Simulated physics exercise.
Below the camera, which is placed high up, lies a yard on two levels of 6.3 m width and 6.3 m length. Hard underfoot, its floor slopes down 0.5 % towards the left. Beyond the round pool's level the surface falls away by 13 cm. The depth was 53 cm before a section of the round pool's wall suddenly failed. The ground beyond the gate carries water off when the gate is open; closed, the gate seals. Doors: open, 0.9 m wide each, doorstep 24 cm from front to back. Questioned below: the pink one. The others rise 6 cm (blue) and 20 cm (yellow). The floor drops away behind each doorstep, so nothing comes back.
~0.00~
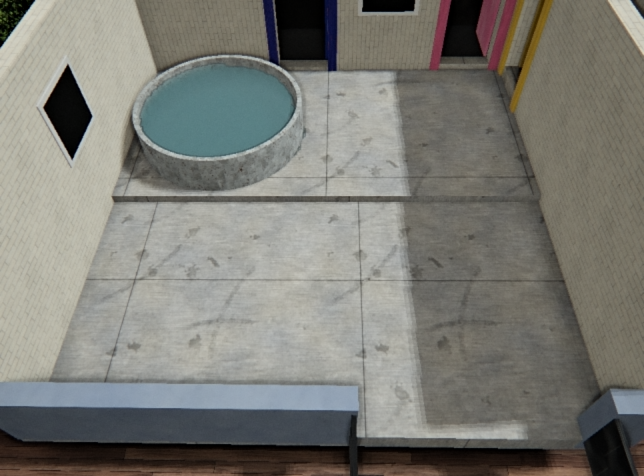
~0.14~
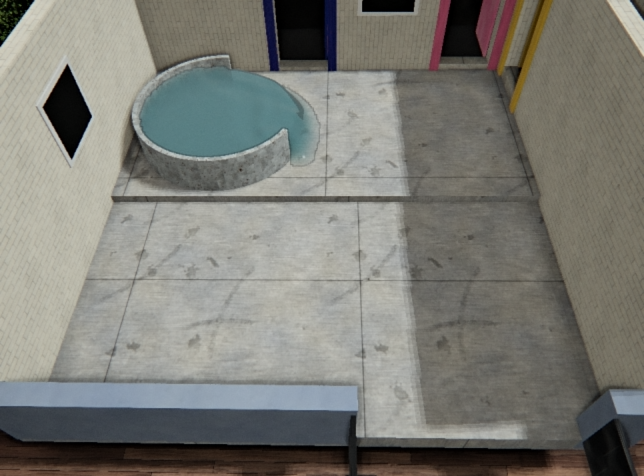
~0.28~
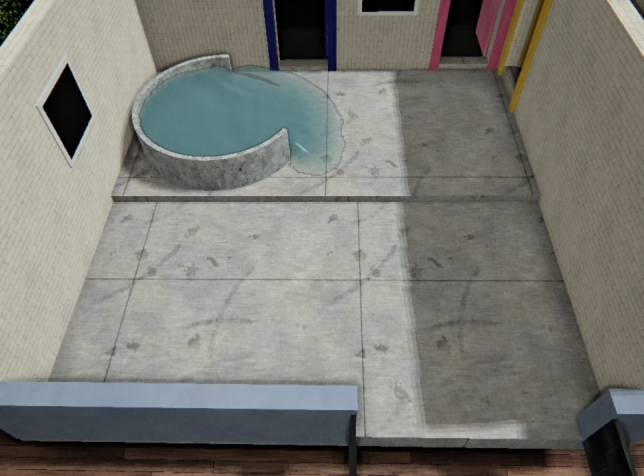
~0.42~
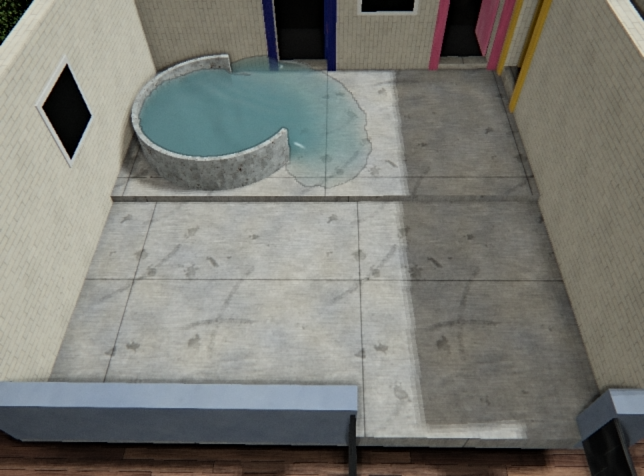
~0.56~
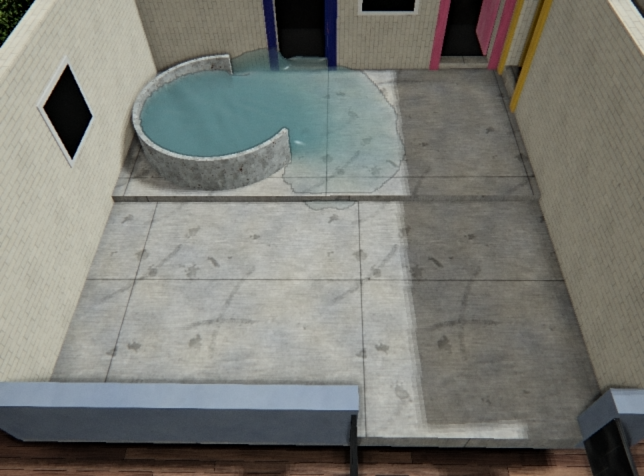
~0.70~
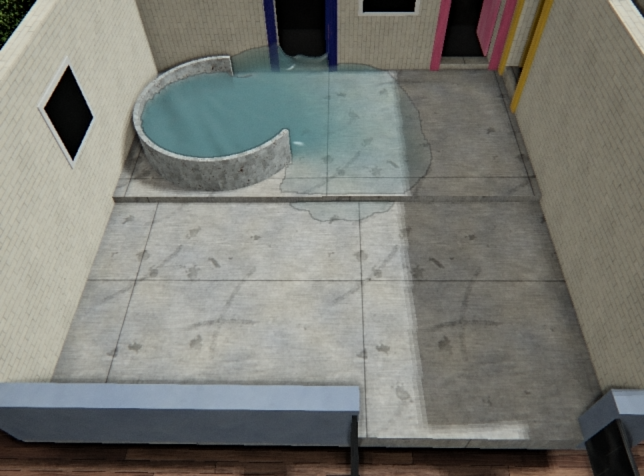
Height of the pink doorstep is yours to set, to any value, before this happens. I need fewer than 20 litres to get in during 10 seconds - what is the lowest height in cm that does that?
I would say 22 cm is just enough.
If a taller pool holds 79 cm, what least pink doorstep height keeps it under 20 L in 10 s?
32 cm.
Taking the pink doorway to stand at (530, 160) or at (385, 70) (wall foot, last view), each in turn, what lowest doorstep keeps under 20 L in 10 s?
You'd want roughly 12.0 cm there first, then roughly 12.5 cm.
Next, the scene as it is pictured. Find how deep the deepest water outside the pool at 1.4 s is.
About 28 cm at most.
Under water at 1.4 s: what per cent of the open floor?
Wet share: Near 40 %.
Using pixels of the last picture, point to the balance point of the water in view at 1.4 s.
Approximately (273, 124).
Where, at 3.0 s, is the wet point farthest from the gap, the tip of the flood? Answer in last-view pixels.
Look about (571, 341) in the last picture.
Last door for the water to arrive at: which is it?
The yellow door.
After 1.4 s water covers 40 % of the floor, deepest (28 cm) near (264, 76); 7 cm at the pink door, 0 litres in over its 10 cm doorstep.
After 3.0 s water covers 40 % of the floor, deepest (32 cm) near (492, 74); 18 cm at the pink door, 25 litres in over its 10 cm doorstep.
After 10.0 s water covers 95 % of the floor, deepest (6 cm) near (41, 411); 4 cm at the pink door, 116 litres in over its 10 cm doorstep.
At the pink door as built, the water arrived by 1.2 s and peaked near 22 cm at 4.0 s.
Run again over the same 10 s with other heights there, 33 litres in over 19 cm, 9 litres over 26 cm. The limit of 20 litres is kept from about 22 cm up.
